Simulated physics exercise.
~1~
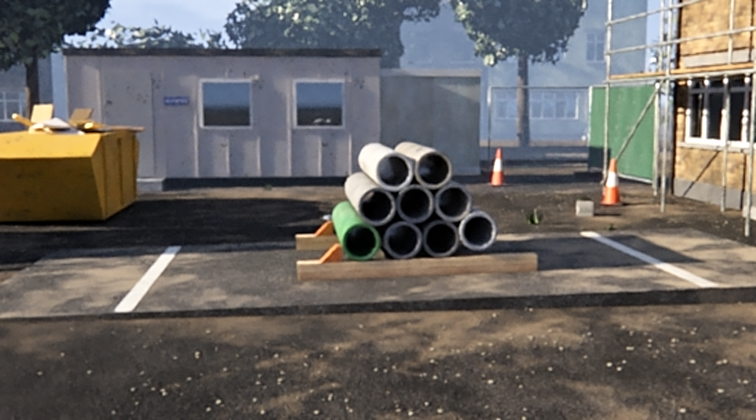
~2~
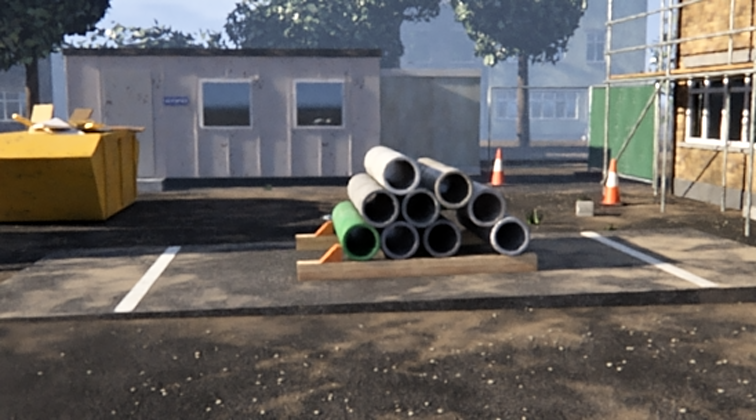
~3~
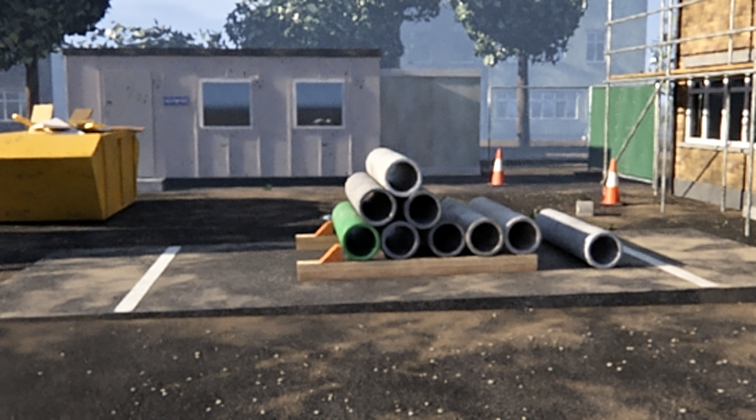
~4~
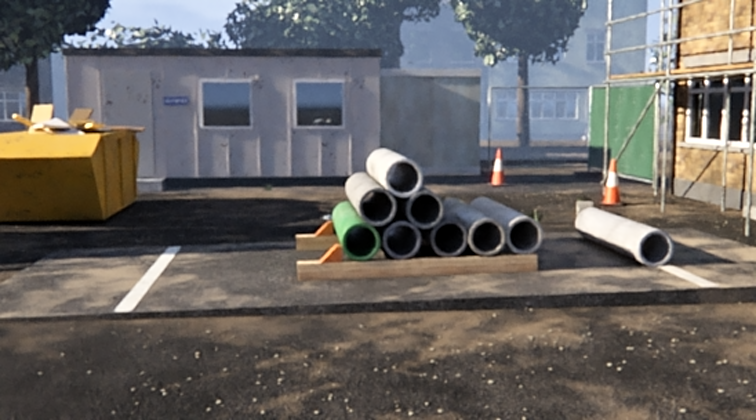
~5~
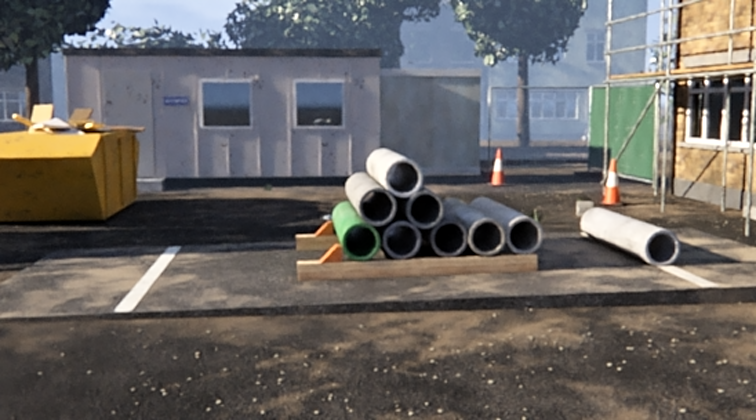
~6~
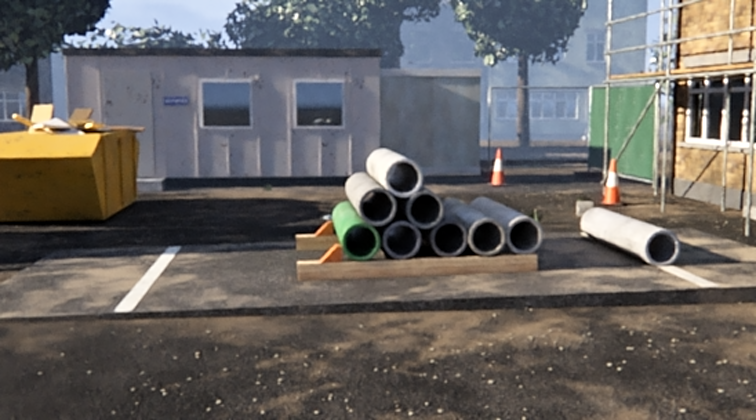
Stacked concrete pipes slumping to the right on wooden bearers, one rolling off onto the ground while the green pipe stays put.
